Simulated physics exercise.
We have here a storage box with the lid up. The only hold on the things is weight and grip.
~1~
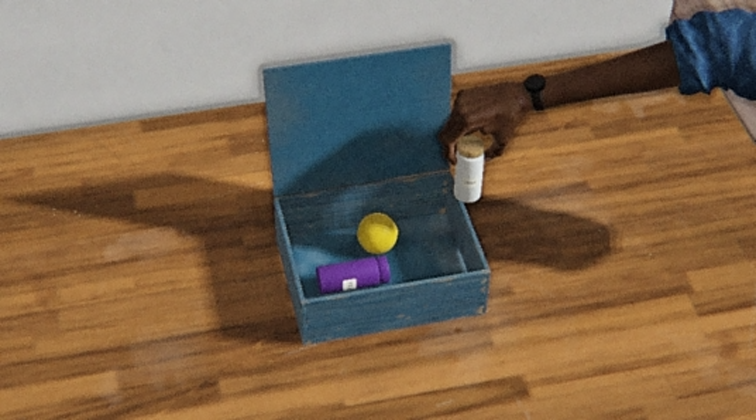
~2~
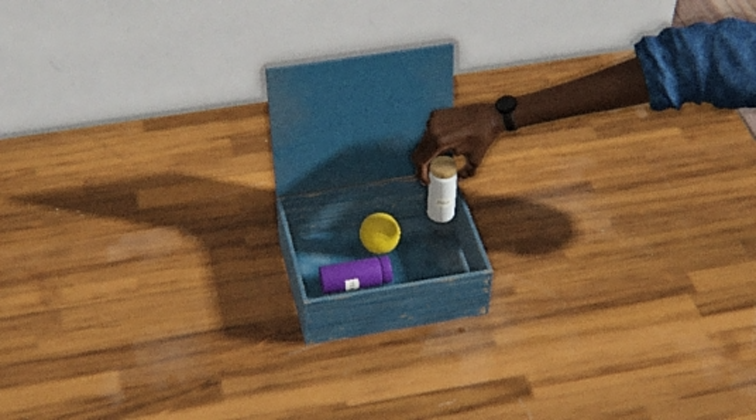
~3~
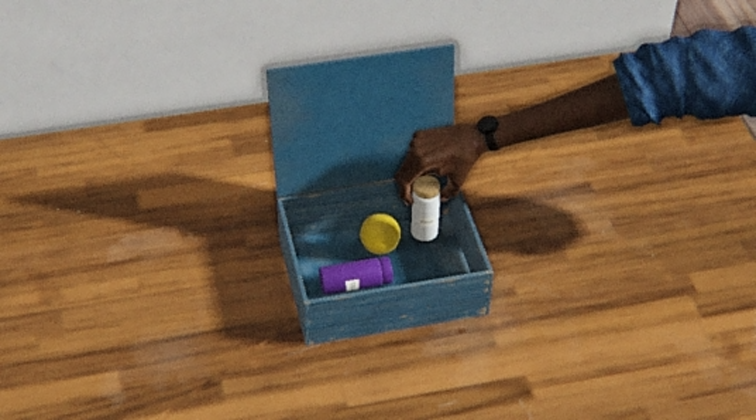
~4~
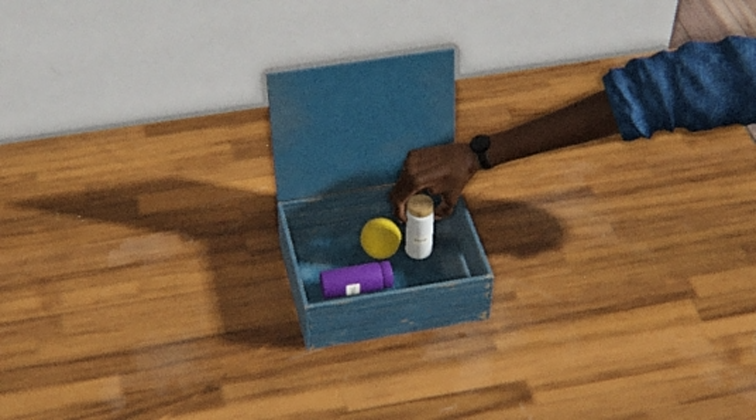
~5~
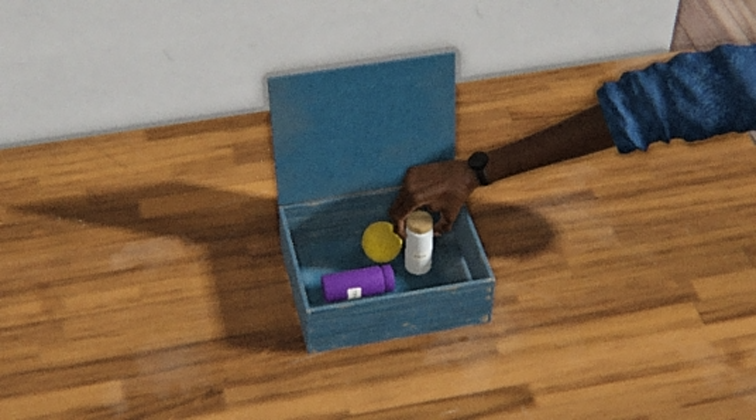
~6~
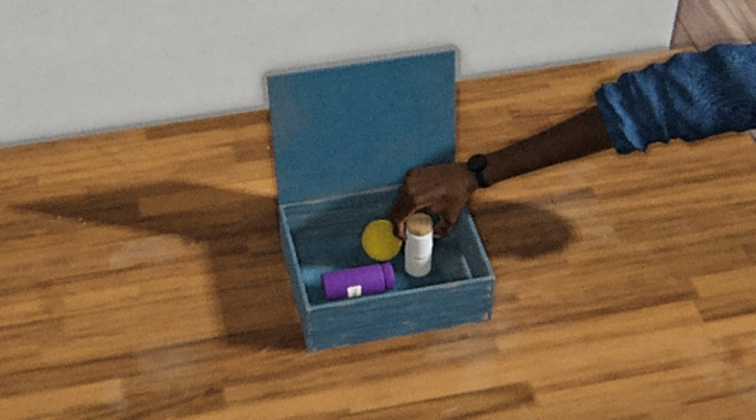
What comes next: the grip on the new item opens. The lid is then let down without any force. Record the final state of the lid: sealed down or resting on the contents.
The lid is going to stay parted from the rim.
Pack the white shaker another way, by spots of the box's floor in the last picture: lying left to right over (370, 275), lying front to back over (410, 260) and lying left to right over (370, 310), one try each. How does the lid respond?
At first it manages to shut, the second time it manages to shut, and the third time it manages to shut.
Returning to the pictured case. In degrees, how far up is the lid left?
Close to 10 degrees.
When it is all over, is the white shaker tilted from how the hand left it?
Simply put, the white shaker remains unturned.
Then, 1.00 s after the last picture, lid starting down.
Then, 1.50 s after the last picture, lid 64° above the rim.
Then, 1.80 s after the last picture, lid 44° above the rim.
Then, 2.10 s after the last picture, lid 21° above the rim.
At rest, lid 10° above the rim; all 3 in place. Seen from the same camera at the end, white shaker near (419, 245).
